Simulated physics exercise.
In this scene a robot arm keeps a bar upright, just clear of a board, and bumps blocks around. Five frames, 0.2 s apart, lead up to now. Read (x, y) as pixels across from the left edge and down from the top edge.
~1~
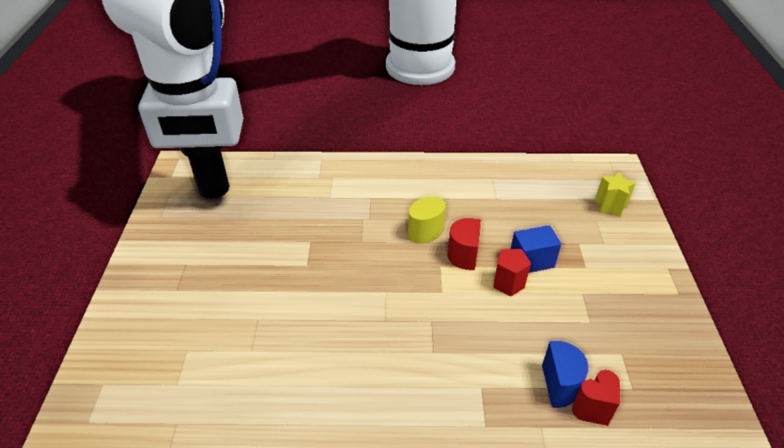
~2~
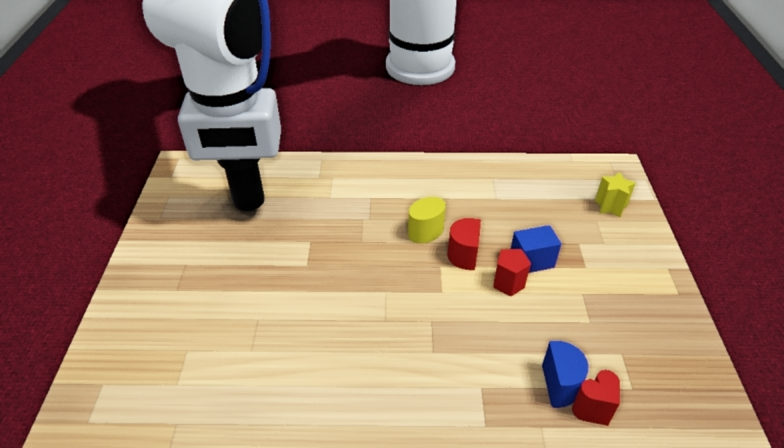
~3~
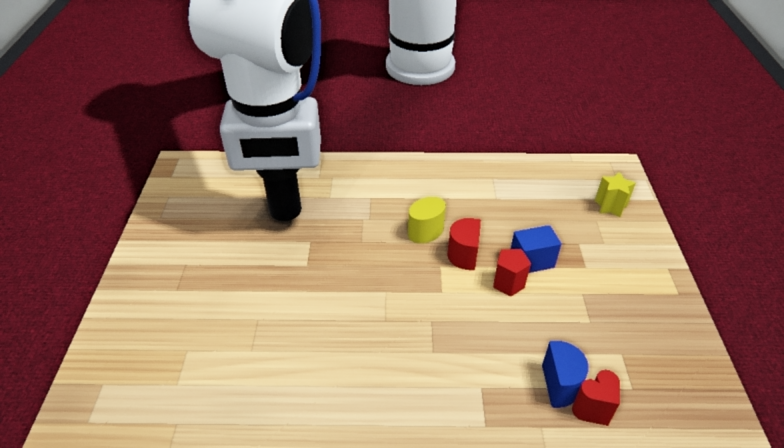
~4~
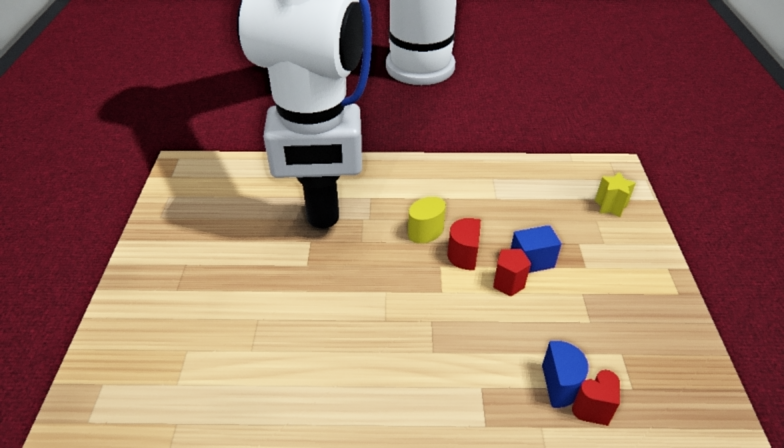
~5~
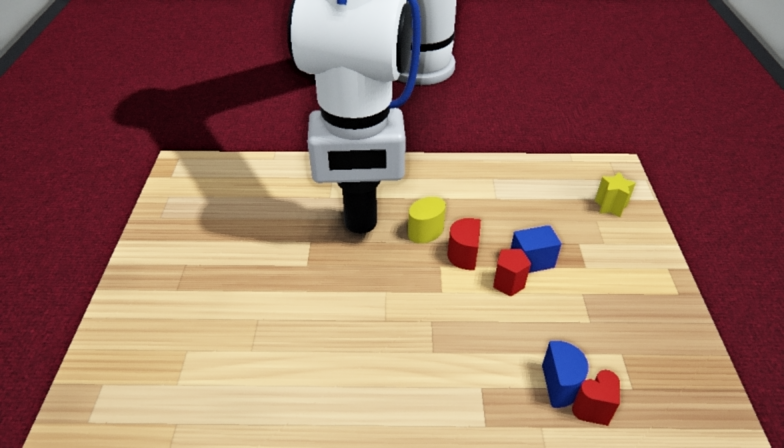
The robot arm moves its black tip steadily right across the board while the blocks stay still.
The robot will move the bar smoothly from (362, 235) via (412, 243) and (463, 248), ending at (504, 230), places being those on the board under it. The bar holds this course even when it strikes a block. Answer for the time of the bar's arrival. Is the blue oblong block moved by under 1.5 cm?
Going by the path, no.
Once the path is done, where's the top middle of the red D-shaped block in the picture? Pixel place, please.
It ends at (514, 237).
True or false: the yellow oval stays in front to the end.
The statement is incorrect.
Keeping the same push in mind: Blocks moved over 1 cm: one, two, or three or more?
Three or more will move.
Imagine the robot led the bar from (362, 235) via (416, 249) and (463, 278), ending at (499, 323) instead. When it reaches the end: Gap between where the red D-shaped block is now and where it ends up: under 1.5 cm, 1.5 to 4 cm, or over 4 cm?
It goes 1.5 to 4 cm.
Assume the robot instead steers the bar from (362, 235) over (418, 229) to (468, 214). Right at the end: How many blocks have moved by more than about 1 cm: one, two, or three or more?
A single block is moved.
The first path, step by step. One third of the way, bar at (412, 232); yellow oval at (442, 205), turned 25° anticlockwise.
Two thirds of the way, bar at (465, 236); yellow oval at (467, 202); red D-shaped block at (497, 237), turned 25° clockwise; blue oblong block at (541, 238).
At the end, bar at (506, 218); yellow oval at (472, 197), turned 160° anticlockwise; red D-shaped block at (514, 237), turned 60° clockwise; red five-sided block at (519, 262), turned 10° clockwise; blue oblong block at (557, 245), turned 15° anticlockwise.
